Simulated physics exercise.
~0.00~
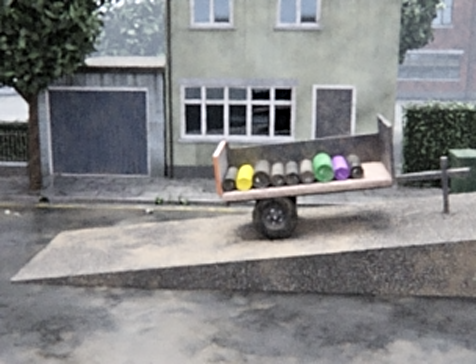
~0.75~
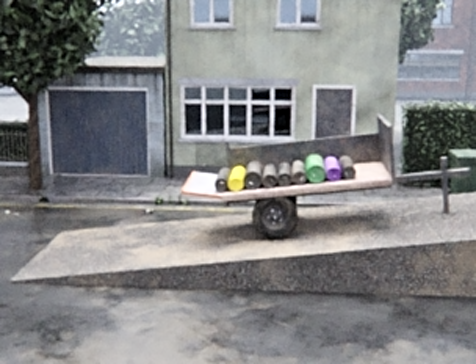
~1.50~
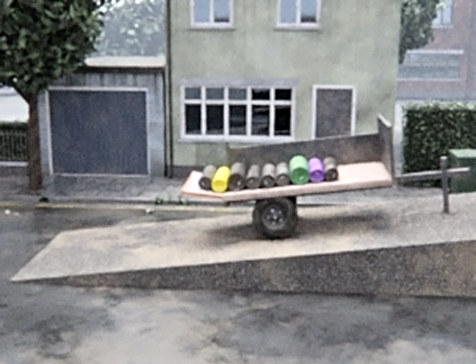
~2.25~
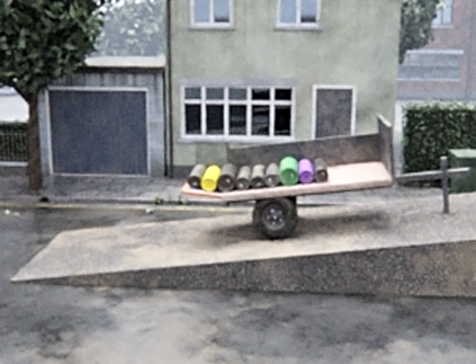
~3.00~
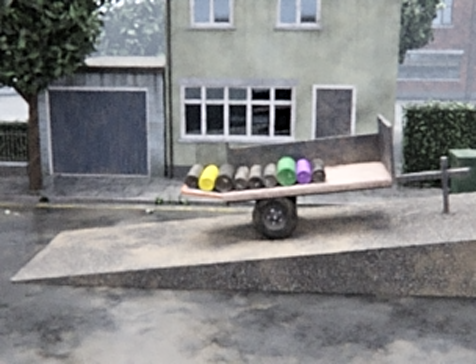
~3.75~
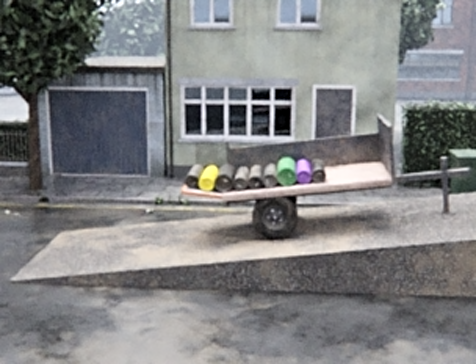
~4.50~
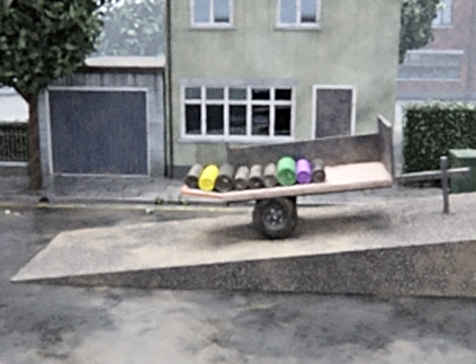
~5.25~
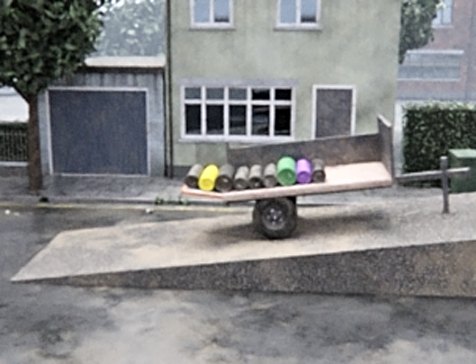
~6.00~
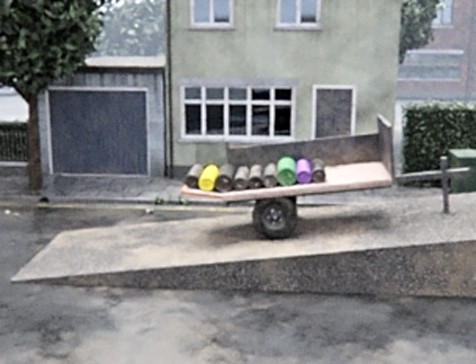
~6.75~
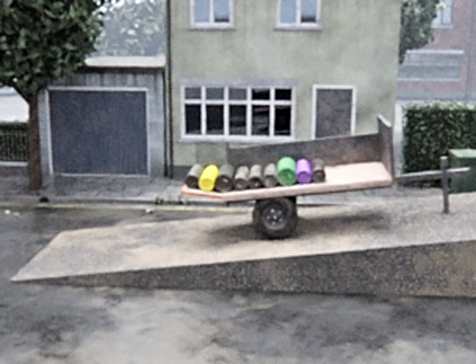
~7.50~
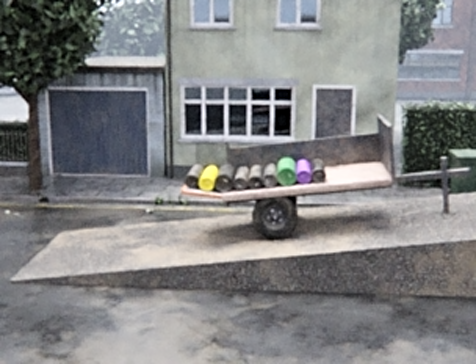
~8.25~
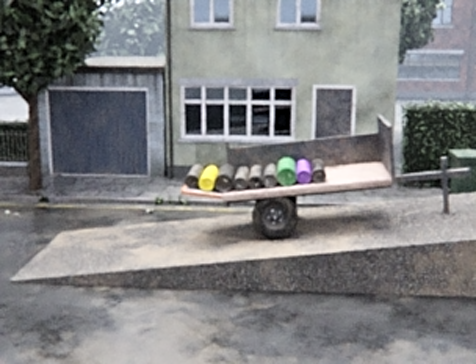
A trailer on a ramp drops its tailgate, and its cylinders roll left and stop aboard.
